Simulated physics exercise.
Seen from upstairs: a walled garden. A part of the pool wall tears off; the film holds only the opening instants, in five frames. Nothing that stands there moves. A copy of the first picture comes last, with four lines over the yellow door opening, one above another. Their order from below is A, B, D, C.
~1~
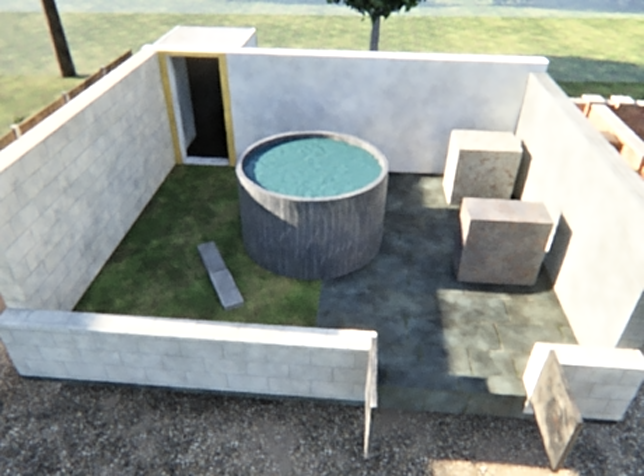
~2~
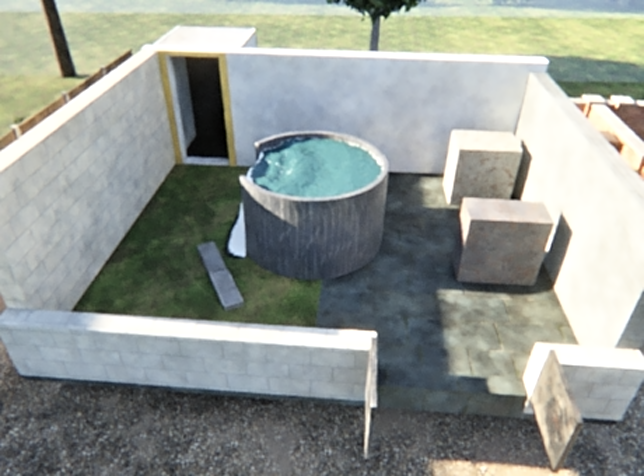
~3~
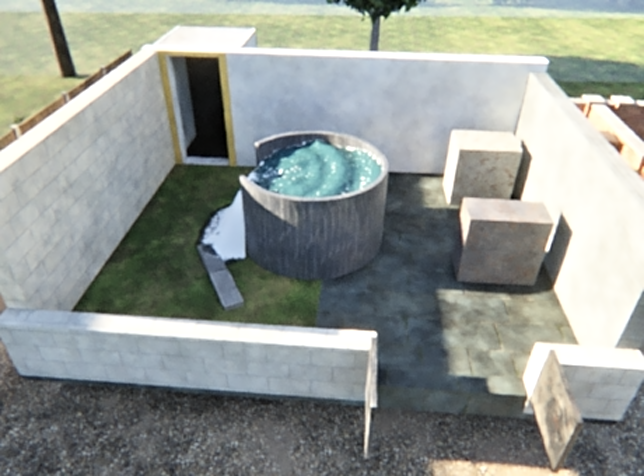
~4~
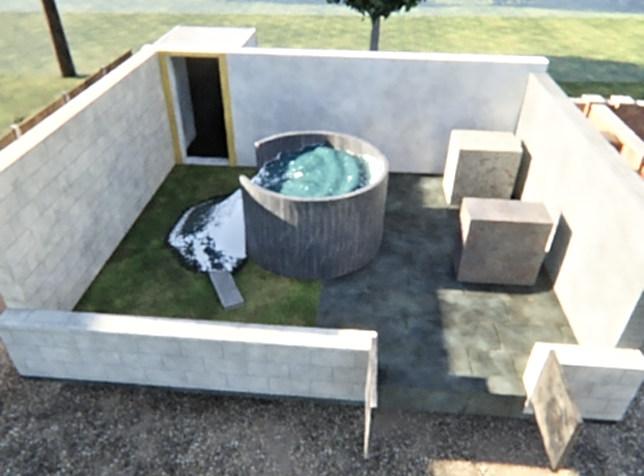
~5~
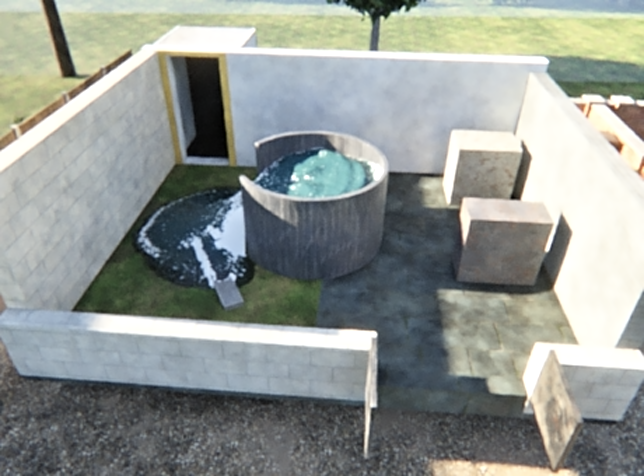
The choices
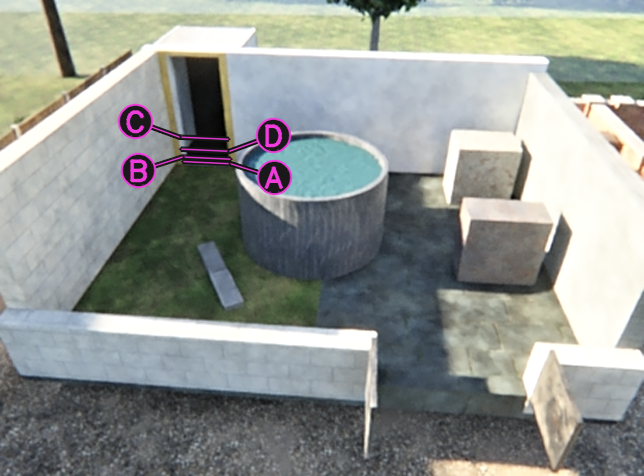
Water pours from a gap in the round pool's left side and spreads across the grass.
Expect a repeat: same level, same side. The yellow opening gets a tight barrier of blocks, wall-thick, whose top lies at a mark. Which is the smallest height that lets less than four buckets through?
Take C.
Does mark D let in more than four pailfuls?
Yes, it does.
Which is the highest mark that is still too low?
Mark D.
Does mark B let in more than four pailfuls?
Yes.
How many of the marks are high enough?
One.
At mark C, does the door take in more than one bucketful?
No, it does not.
In magenta, A at (207, 162); B at (206, 158); C at (203, 138); D at (205, 150); from the bottom up A, B, D, C.
Choosing A, dozens of bucketfuls pour in.
Choosing B, dozens of bucketfuls pour in.
Choosing C, a splash gets over, under a bucket.
Choosing D, about 11 bucketfuls get in.
